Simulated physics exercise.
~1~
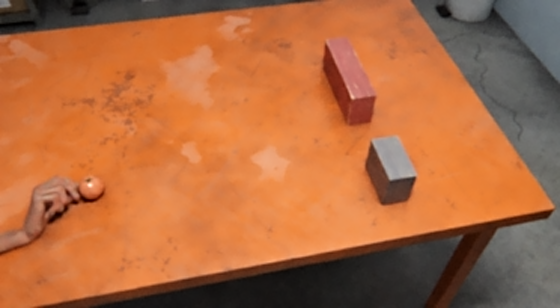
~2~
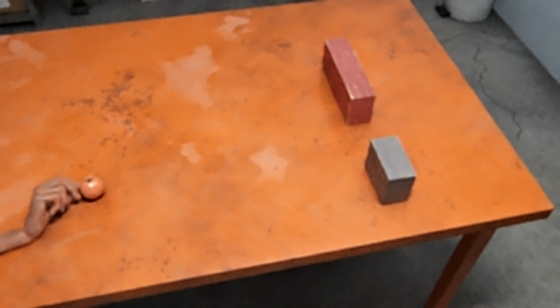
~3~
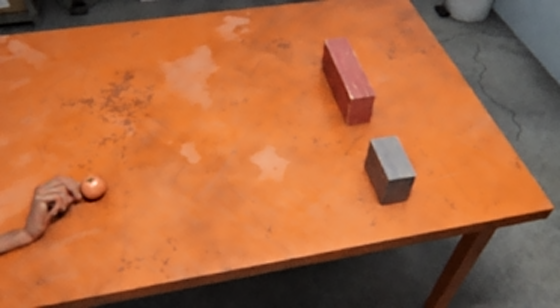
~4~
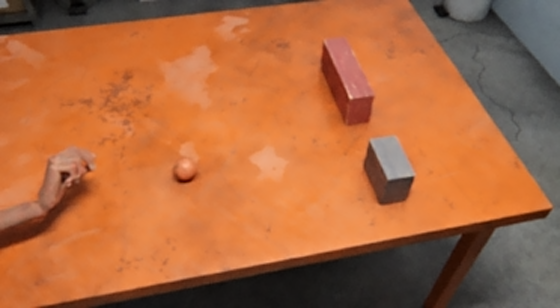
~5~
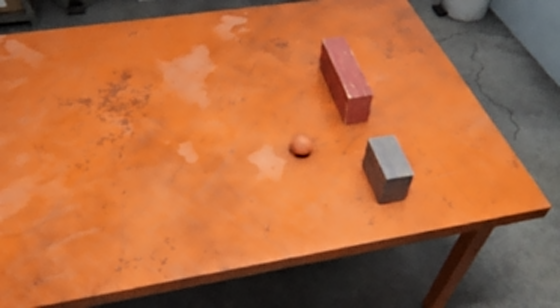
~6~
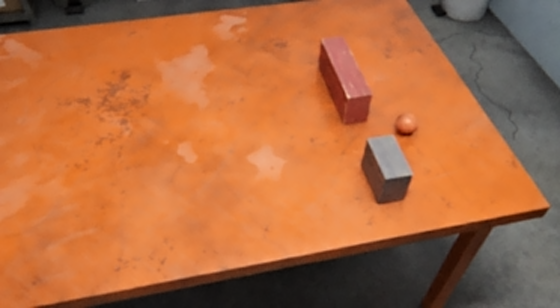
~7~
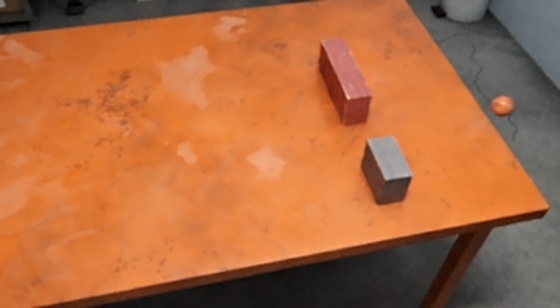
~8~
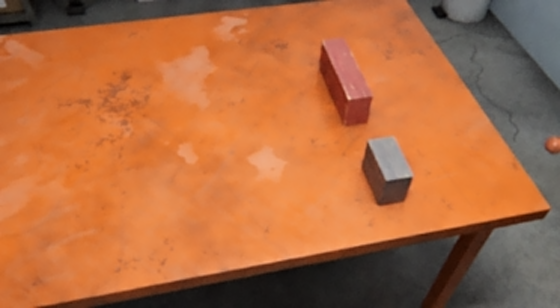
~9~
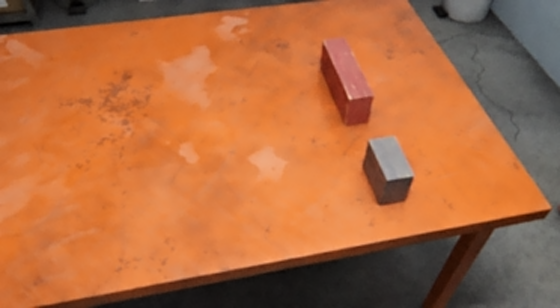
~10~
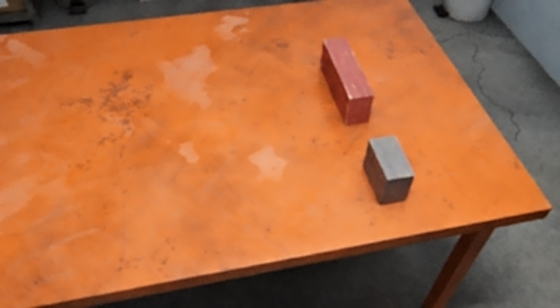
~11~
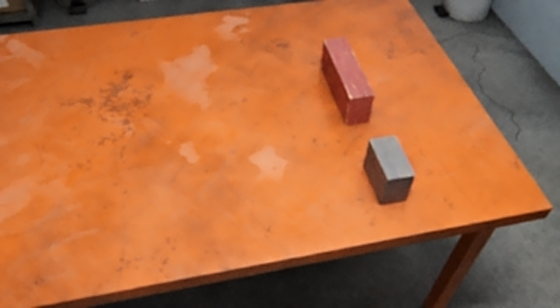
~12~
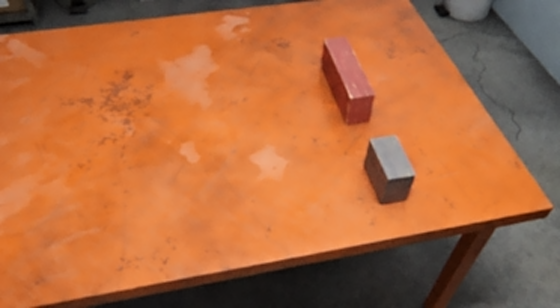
An orange tomato, or something like a small ball, rolled right from a hand across an orange table, passed between a red block and a grey one, then went off the far edge and out of sight, leaving both blocks in place.
